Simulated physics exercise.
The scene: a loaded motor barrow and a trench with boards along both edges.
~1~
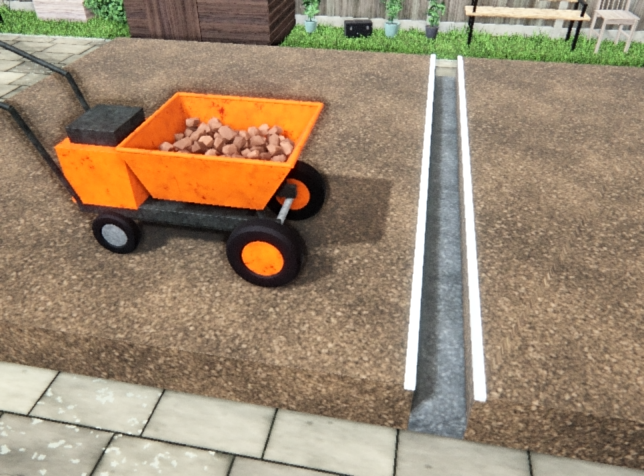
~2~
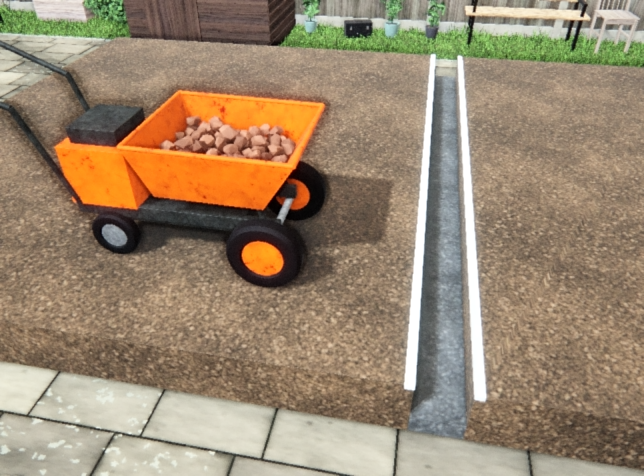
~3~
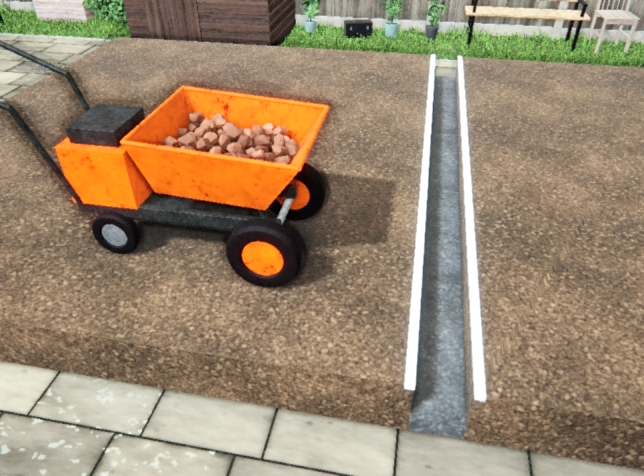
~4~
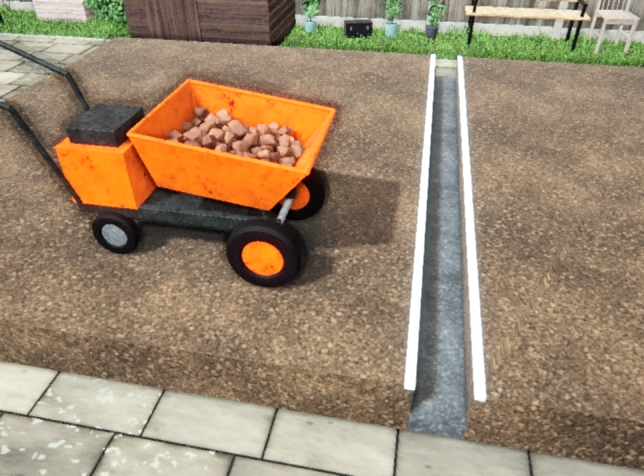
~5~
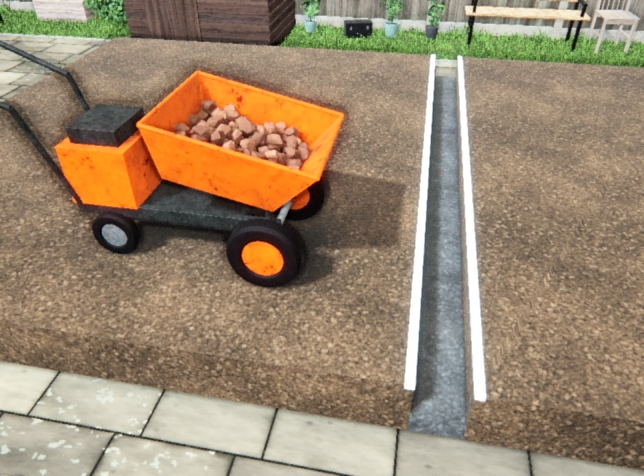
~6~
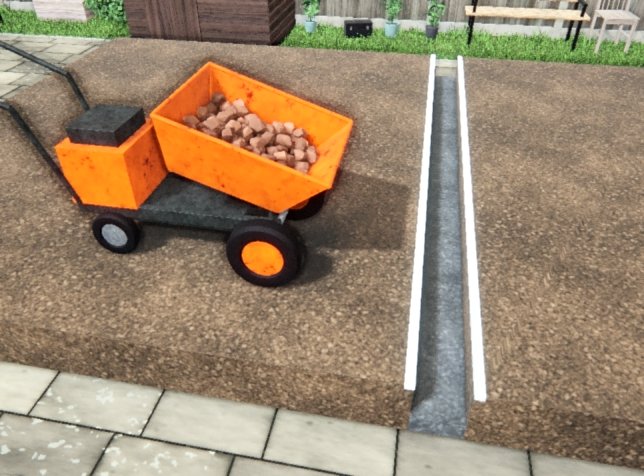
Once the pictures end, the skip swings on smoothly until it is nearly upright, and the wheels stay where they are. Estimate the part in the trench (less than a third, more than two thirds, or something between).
The trench ends with between a third and two thirds of it.
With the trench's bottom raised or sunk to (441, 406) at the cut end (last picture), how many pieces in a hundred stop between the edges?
It comes to 40 per cent or so.
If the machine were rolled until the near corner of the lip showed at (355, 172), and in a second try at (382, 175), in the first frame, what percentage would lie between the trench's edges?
First some 90, then 50 per cent.
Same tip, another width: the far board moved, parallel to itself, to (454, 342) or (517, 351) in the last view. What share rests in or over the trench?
The first gives 40 %, the second 50 %.
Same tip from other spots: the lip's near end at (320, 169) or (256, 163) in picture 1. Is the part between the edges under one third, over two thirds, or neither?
The first try: Beyond two thirds. The second: Under a third.
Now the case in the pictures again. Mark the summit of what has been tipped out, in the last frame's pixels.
Roughly at (399, 243).
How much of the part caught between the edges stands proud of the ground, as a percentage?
Near 0 %.
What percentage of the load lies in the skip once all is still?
Roughly 10 in a hundred.
Just after the last frame, skip tipped steeply; every one in the skip.
A moment on, skip tipped right over; the larger part in the skip; about a tenth short of the trench; just a few in or heaped over the trench; just a few falling.
Further on, skip tipped right over; roughly a third in the skip; roughly a third short of the trench; roughly a third in or heaped over the trench.
When it is over, skip tipped right over; about a tenth in the skip; roughly a third short of the trench; roughly half in or heaped over the trench; not one beyond it.
